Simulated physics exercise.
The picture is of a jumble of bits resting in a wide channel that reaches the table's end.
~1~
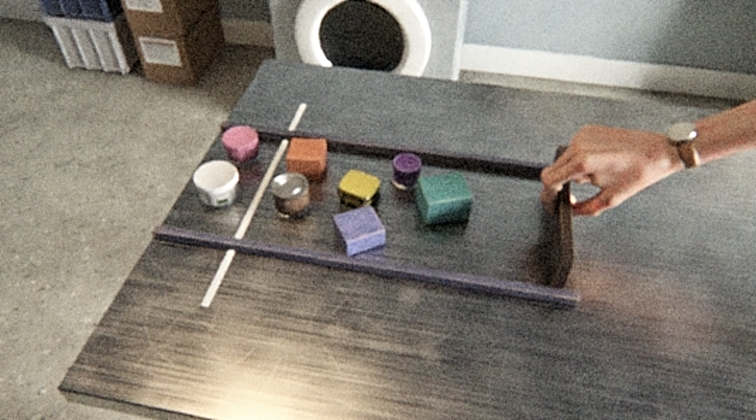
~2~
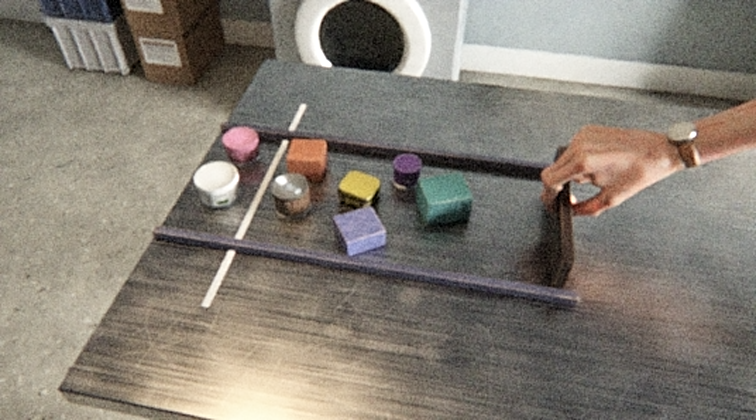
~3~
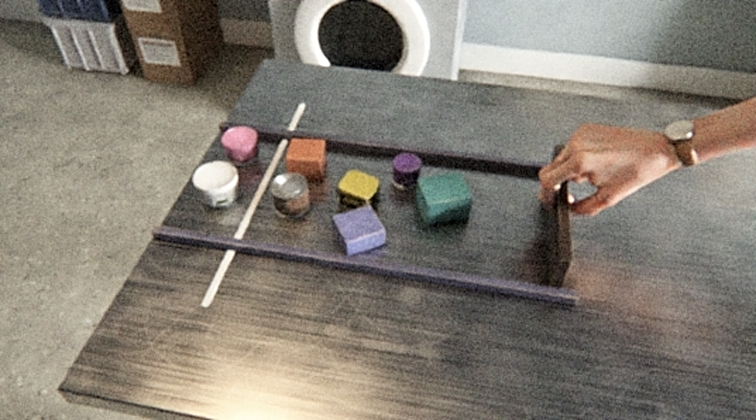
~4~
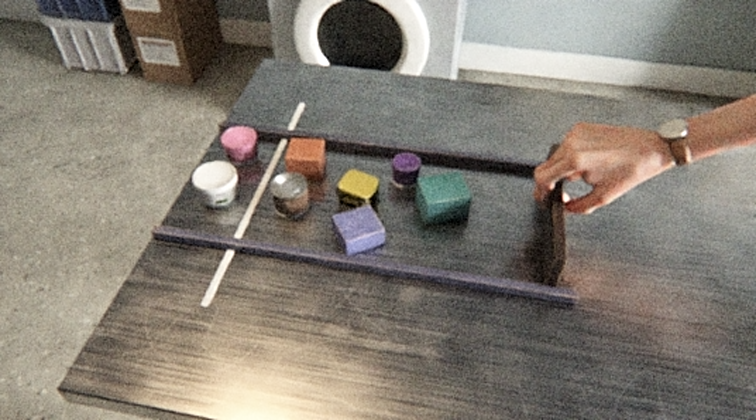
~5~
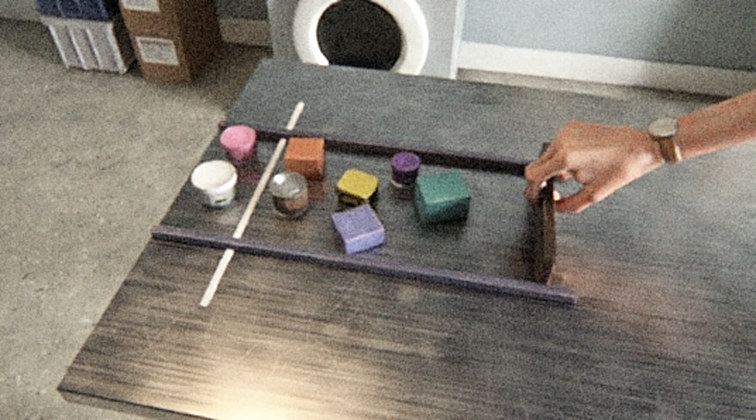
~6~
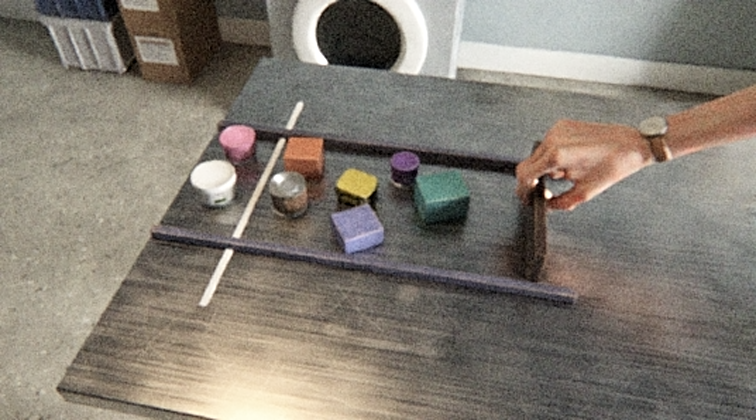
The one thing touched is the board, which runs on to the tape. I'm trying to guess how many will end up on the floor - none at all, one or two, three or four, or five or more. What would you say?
I'd say one or two.
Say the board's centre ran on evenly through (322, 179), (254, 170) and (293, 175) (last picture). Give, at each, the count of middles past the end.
Going through the three places, I get 0, 2 and 0.
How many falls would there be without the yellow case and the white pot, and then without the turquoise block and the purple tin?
In the first try 1, in the other 1.
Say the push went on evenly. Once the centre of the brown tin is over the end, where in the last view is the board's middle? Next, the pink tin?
With the brown tin it sits around (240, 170), with the pink tin around (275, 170).
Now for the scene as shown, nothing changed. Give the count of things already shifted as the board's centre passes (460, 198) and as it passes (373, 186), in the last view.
By then 1, and later 5.
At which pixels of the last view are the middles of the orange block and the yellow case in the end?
Orange block at (227, 139), yellow case at (205, 167).
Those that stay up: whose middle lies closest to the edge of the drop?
It's the yellow case.
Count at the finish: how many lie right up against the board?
The count in contact is 3.
Soon after, none off yet; white pot at rest near (215, 184); pink tin at rest near (239, 145); brown tin at rest near (289, 194).
Then, none off yet; white pot at rest near (215, 184); pink tin at rest near (239, 145); brown tin moved about its own width near (264, 198).
At rest, the number that fall off is one or two; fallen, pink tin and white pot.
